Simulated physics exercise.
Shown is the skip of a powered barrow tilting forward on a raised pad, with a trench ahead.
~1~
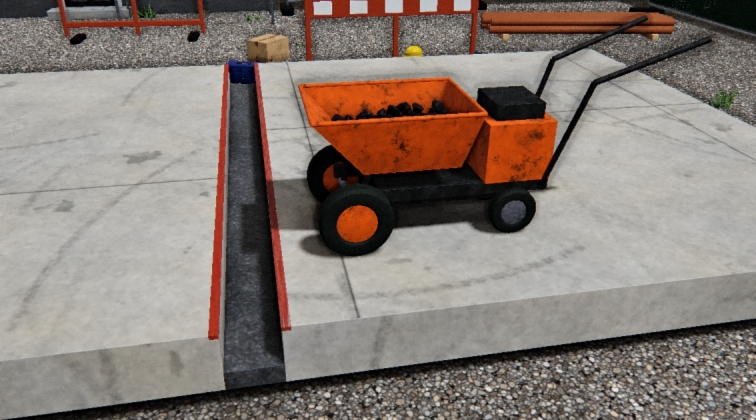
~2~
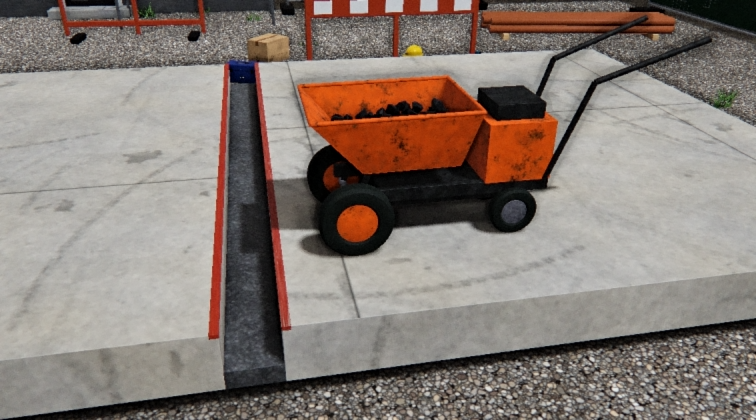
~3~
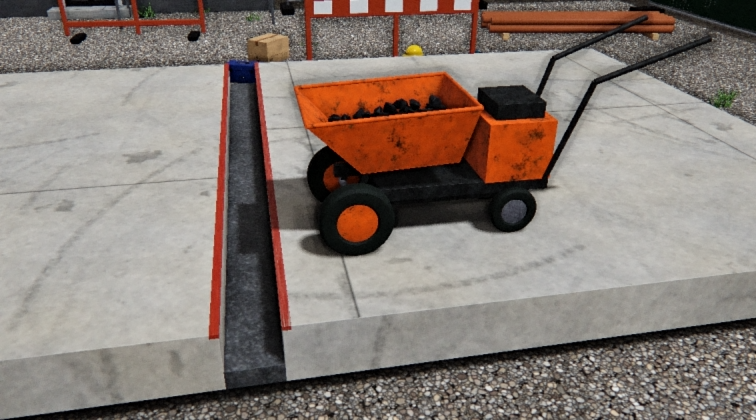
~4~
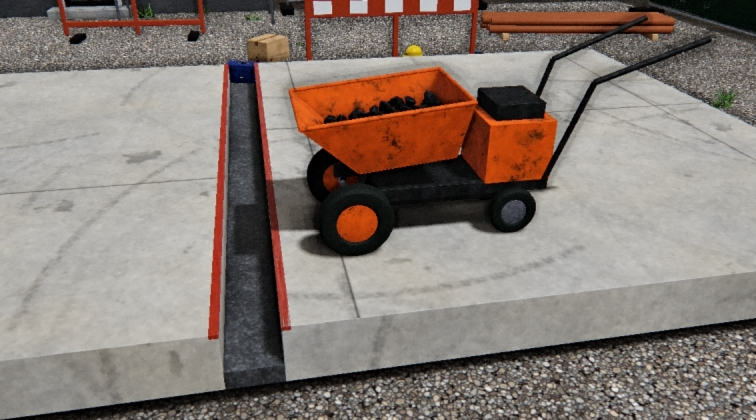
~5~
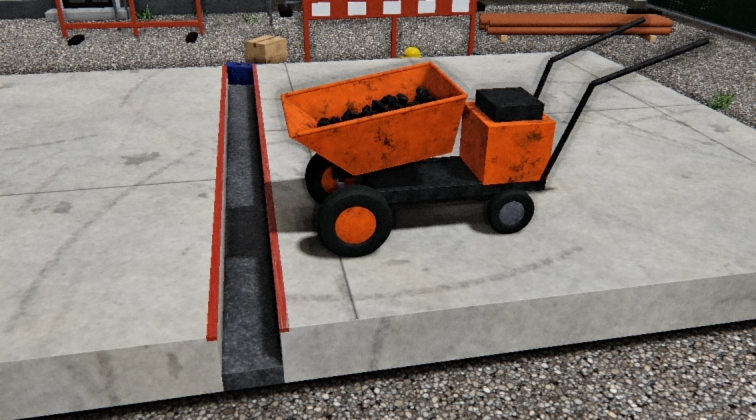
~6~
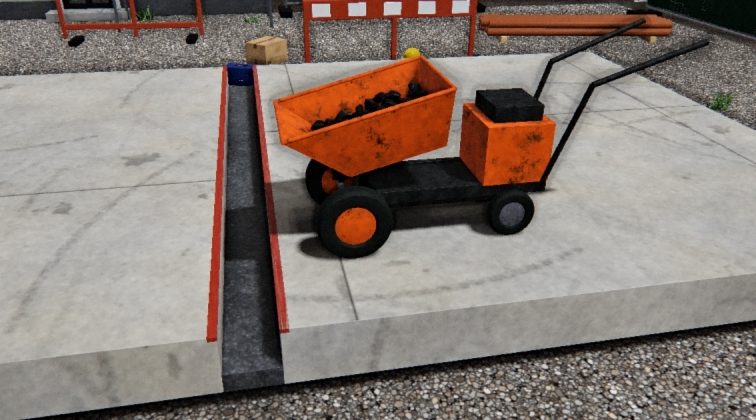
An orange powered barrow loaded with dark lumps stood still on a concrete slab while its skip slowly tilted forward to the left, its lip lowering toward a narrow, red-edged trench.
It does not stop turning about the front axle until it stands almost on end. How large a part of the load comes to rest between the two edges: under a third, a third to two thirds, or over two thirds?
The trench will get the middle band, a third to two thirds.
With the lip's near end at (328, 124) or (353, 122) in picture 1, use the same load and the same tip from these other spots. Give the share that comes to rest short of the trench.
In order: 0 % and 0 %.
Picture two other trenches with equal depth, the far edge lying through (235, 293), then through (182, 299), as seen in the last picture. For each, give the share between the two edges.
10 % and 100 %, give or take.
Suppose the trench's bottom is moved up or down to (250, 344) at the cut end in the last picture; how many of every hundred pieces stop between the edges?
Some 40 per cent.
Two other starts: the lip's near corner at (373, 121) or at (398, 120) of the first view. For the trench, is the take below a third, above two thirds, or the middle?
Record - trial one: Above two thirds; trial two: Between a third and two thirds.
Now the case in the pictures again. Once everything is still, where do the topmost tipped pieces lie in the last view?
Settled peak, approx. (197, 227).
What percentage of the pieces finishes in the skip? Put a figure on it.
Estimate: 0 %, roughly.
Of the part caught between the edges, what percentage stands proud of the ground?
My best guess is some 0 per cent.
Soon, skip tipped steeply; all in the skip.
A while on, skip tipped steeply; nearly all in the skip; a small part in or heaped over the trench; a stray few beyond it; a stray few falling.
Towards the end, skip tipped right over; about a quarter in the skip; about a third in or heaped over the trench; about half beyond it.
Finally, skip tipped right over; about half in or heaped over the trench; about half beyond it.
